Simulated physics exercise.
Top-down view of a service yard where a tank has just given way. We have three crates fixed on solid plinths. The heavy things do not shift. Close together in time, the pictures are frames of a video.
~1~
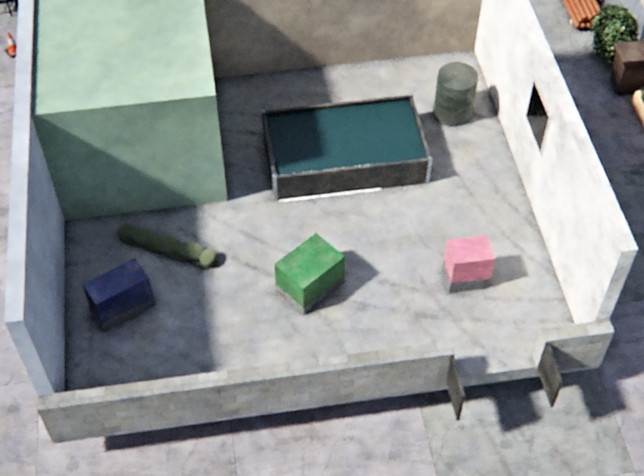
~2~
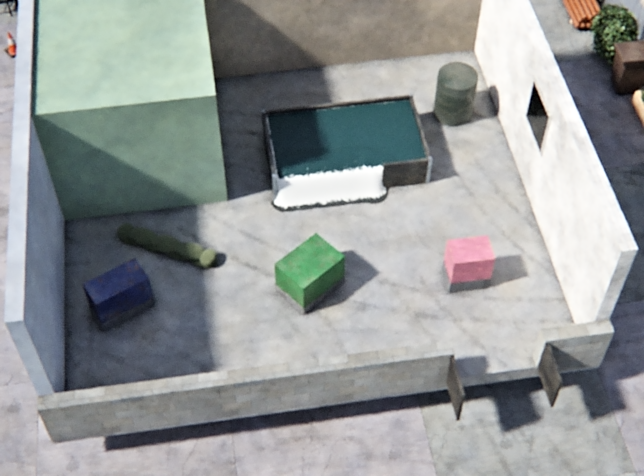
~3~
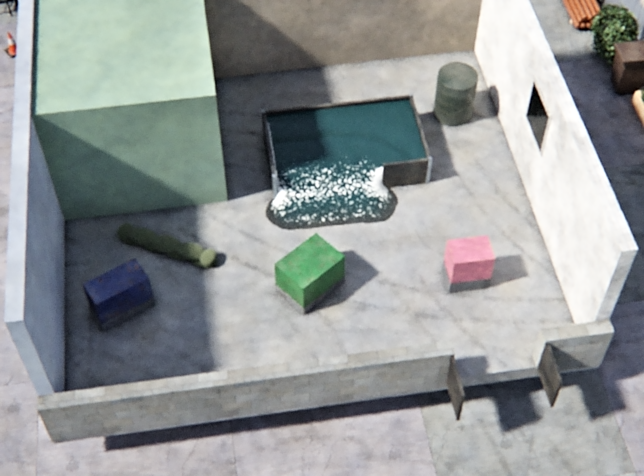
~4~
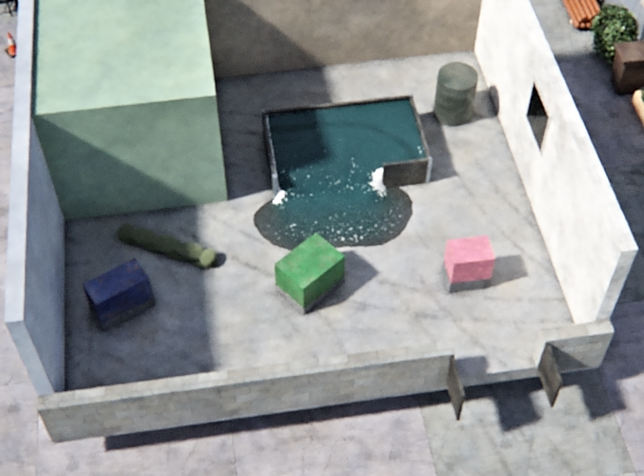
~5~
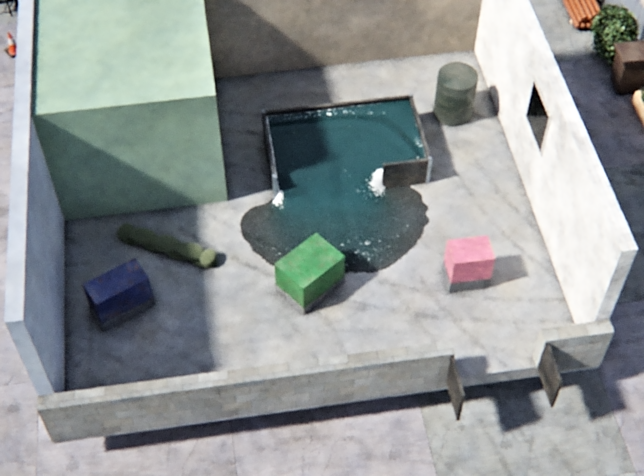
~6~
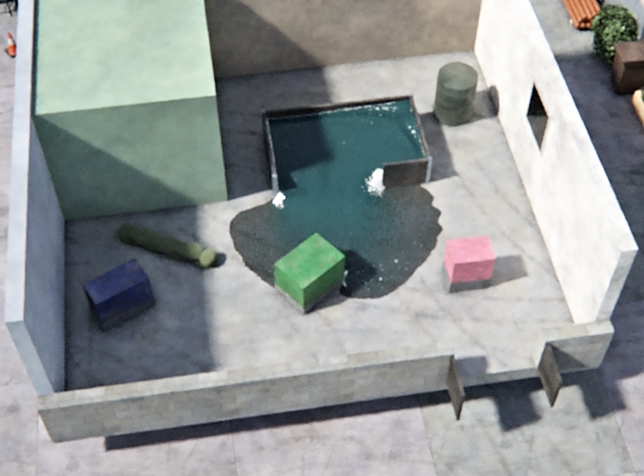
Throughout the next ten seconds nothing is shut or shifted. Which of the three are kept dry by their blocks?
At the end, I expect the blue crate to never get touched; I expect the pink crate to never get touched; I expect the green crate to get touched.
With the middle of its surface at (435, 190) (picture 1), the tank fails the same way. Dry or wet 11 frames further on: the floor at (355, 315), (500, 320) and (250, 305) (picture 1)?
First drenched; next unwetted; last unwetted.
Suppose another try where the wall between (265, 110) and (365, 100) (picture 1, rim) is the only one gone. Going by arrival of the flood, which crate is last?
It's the blue-painted one.
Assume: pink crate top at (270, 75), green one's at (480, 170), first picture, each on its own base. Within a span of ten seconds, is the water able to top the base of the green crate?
The green crate is untouched.
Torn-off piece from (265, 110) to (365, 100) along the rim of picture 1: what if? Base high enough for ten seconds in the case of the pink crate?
After ten seconds, the pink crate is still clear.
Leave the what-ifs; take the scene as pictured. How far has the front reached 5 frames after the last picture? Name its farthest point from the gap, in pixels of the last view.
I'd point to (436, 367).
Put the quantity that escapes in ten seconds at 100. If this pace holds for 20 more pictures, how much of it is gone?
I'd estimate some 40 per cent.
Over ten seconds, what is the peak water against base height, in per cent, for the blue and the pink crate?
The first reaches around 70 in a hundred, the second around 60.
A moment on, water covers 25 % of the floor; the blue crate not reached, the pink crate water round its plinth, the green crate water round its plinth.
Next, water covers 35 % of the floor; the blue crate water round its plinth, the pink crate water round its plinth, the green crate water round its plinth.
Then, water covers 50 % of the floor; the blue crate water round its plinth, the pink crate water round its plinth, the green crate water round its plinth.
Later, water covers 65 % of the floor; the blue crate water round its plinth, the pink crate water round its plinth, the green crate water round its plinth.
In the end, water covers 80 % of the floor; the blue crate stayed above the water, the pink crate stayed above the water, the green crate was topped.
